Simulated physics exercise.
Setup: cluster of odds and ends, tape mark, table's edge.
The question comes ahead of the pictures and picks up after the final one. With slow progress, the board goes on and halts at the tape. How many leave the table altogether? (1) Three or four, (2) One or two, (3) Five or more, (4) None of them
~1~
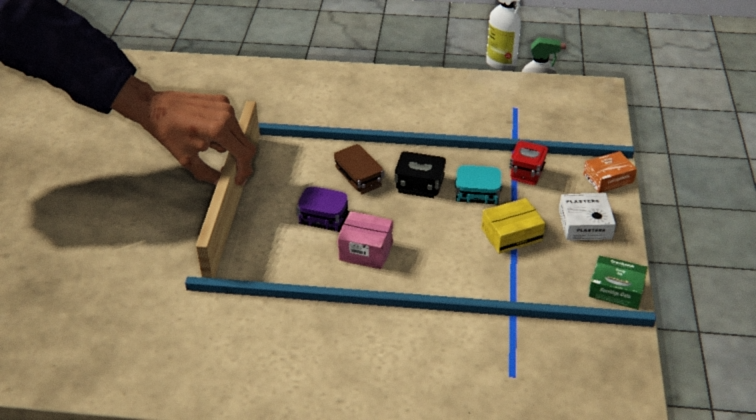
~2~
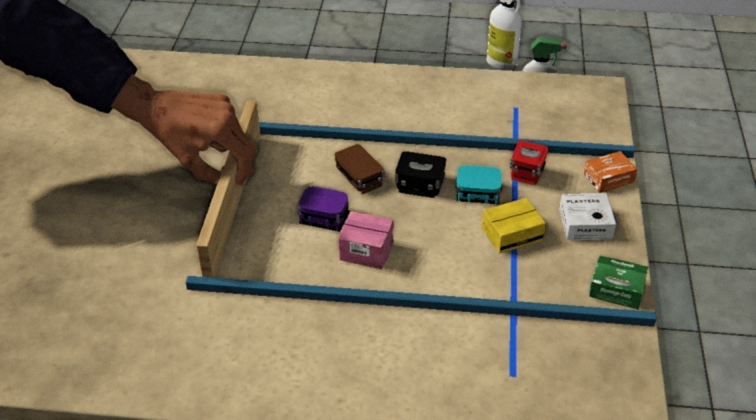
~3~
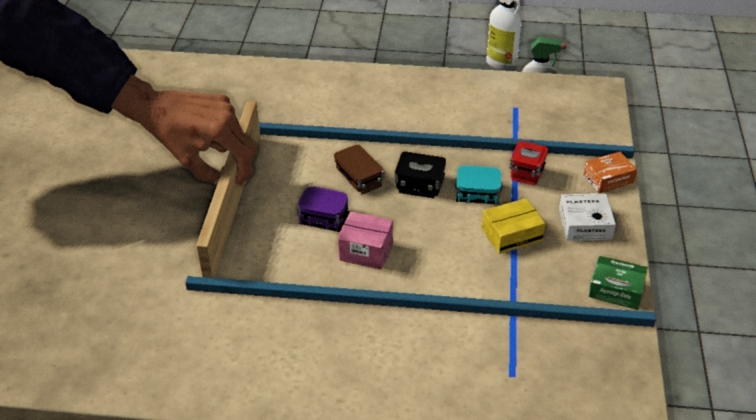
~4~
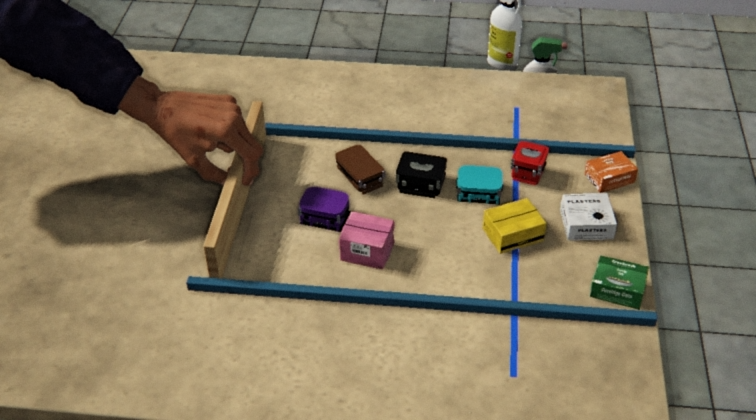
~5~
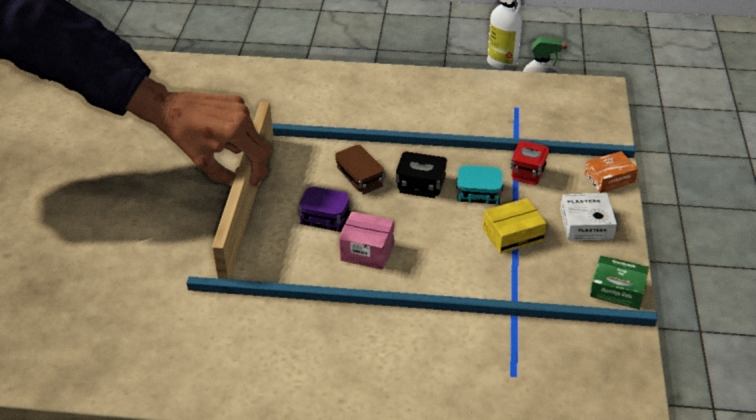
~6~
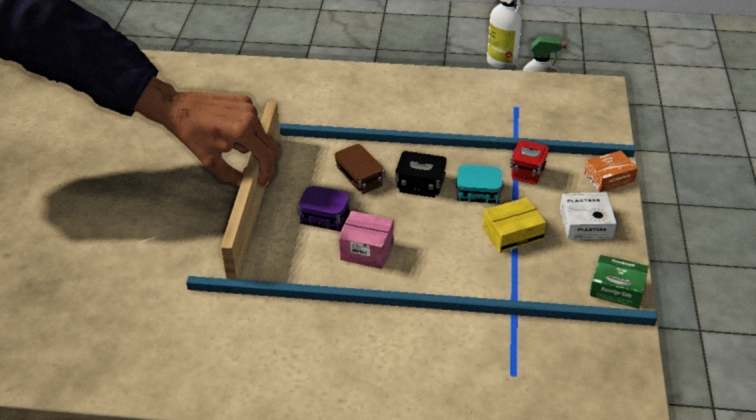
None of them (4).
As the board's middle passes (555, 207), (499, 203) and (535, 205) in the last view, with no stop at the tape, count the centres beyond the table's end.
Going through the three places, I get 2, 0 and 1.
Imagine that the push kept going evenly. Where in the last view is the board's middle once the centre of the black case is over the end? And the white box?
At (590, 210) for the black case; at (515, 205) for the white box.
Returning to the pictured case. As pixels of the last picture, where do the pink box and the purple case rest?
Roughly at (539, 249) and at (538, 221), in that order.
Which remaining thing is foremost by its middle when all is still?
White box ends nearest.
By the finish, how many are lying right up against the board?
Count: 3.
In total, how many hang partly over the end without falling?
I'd say 2 of them.
Early on, none off yet; orange box at rest near (611, 171); green box at rest near (619, 281); white box at rest near (587, 216).
A while later, none off yet; orange box at rest near (611, 171); green box at rest near (619, 281); white box travelled about its own width near (618, 224).
Finally, the number that fall off is zero.
